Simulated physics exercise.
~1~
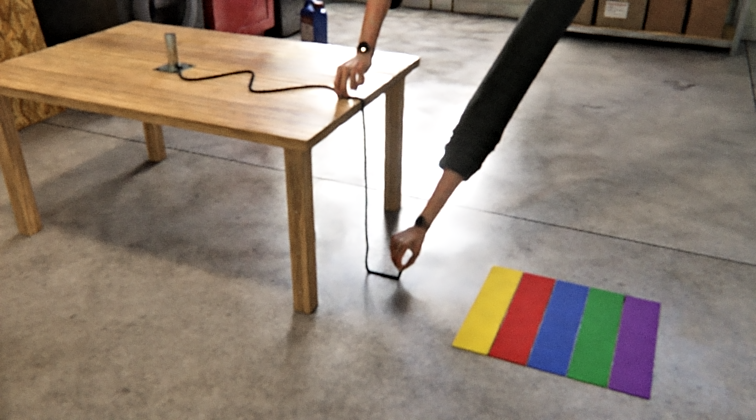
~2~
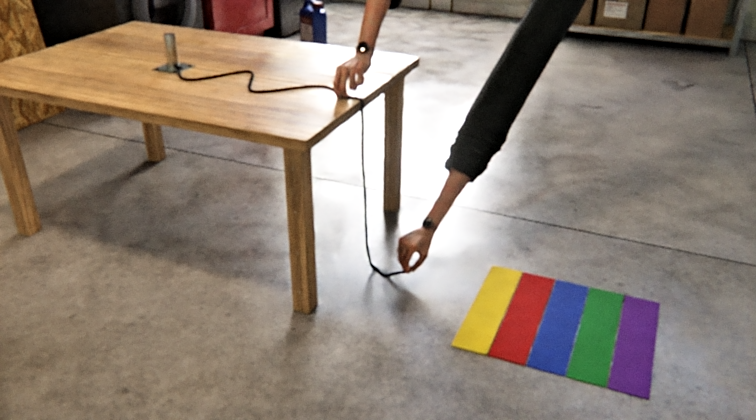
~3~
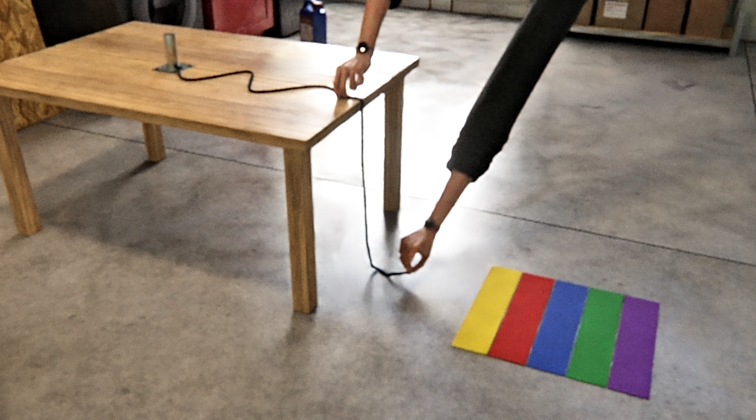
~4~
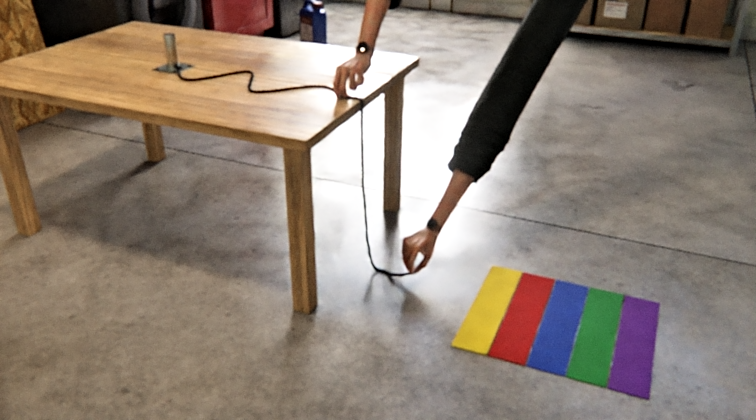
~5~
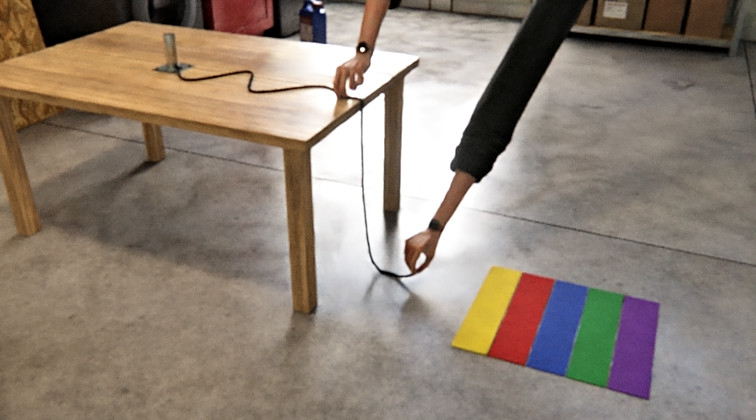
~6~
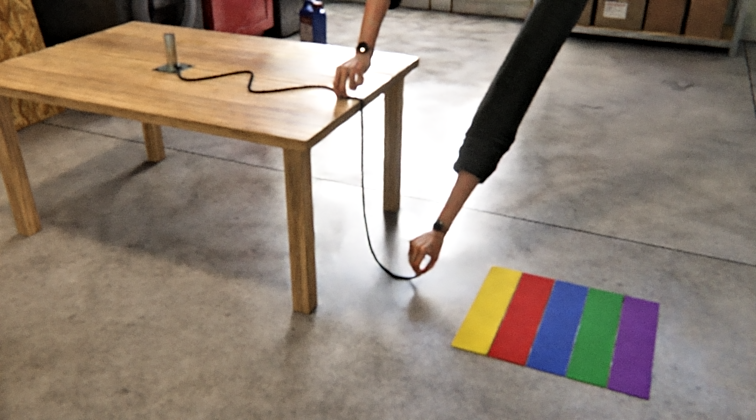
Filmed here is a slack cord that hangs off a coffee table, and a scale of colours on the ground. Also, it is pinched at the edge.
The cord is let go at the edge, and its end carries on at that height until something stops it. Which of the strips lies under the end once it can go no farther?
The purple one.
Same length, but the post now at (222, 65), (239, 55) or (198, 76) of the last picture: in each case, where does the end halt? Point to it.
Going through them in sequence: (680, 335), (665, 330) and finally (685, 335).
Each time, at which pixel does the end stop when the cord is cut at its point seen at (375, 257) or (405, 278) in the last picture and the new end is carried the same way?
Try 1: (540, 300); try 2: (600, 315).
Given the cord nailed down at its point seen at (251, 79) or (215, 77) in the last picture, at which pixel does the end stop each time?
(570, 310); (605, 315).
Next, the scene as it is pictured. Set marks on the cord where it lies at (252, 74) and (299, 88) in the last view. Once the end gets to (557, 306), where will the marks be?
They go to (276, 83) and to (364, 107).
Soon after, end near (557, 306); over blue.
Then, end near (605, 318); over green.
At full stretch, end near (633, 324); over purple. It gets as far as the purple strip.
